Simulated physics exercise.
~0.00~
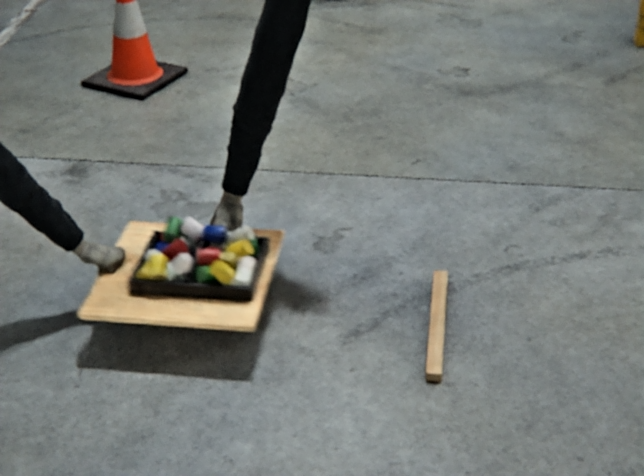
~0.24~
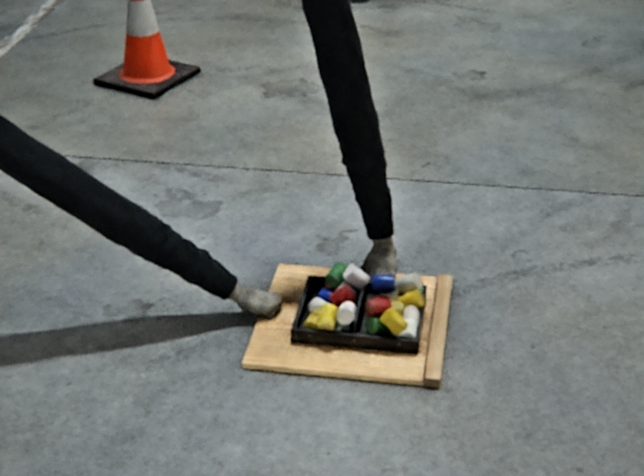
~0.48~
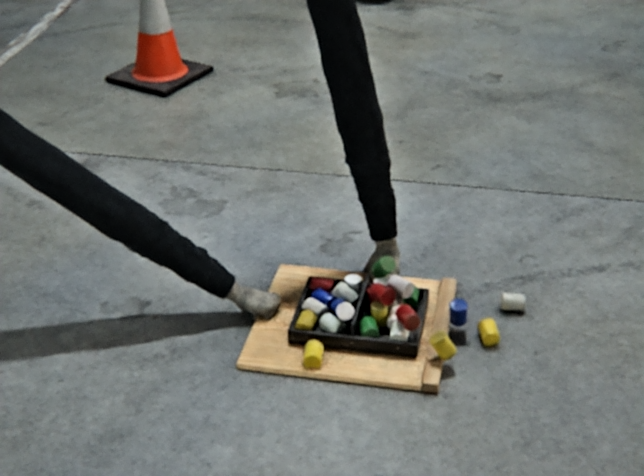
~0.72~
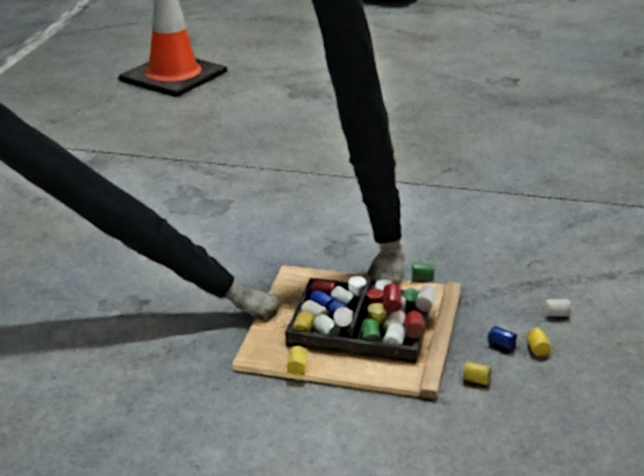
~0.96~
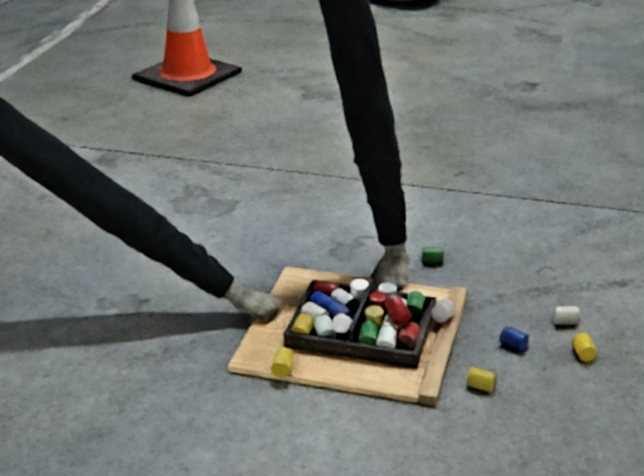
Board carrying a black crate of coloured jars swinging down against a wooden batten, several jars spilling and scattering across concrete.
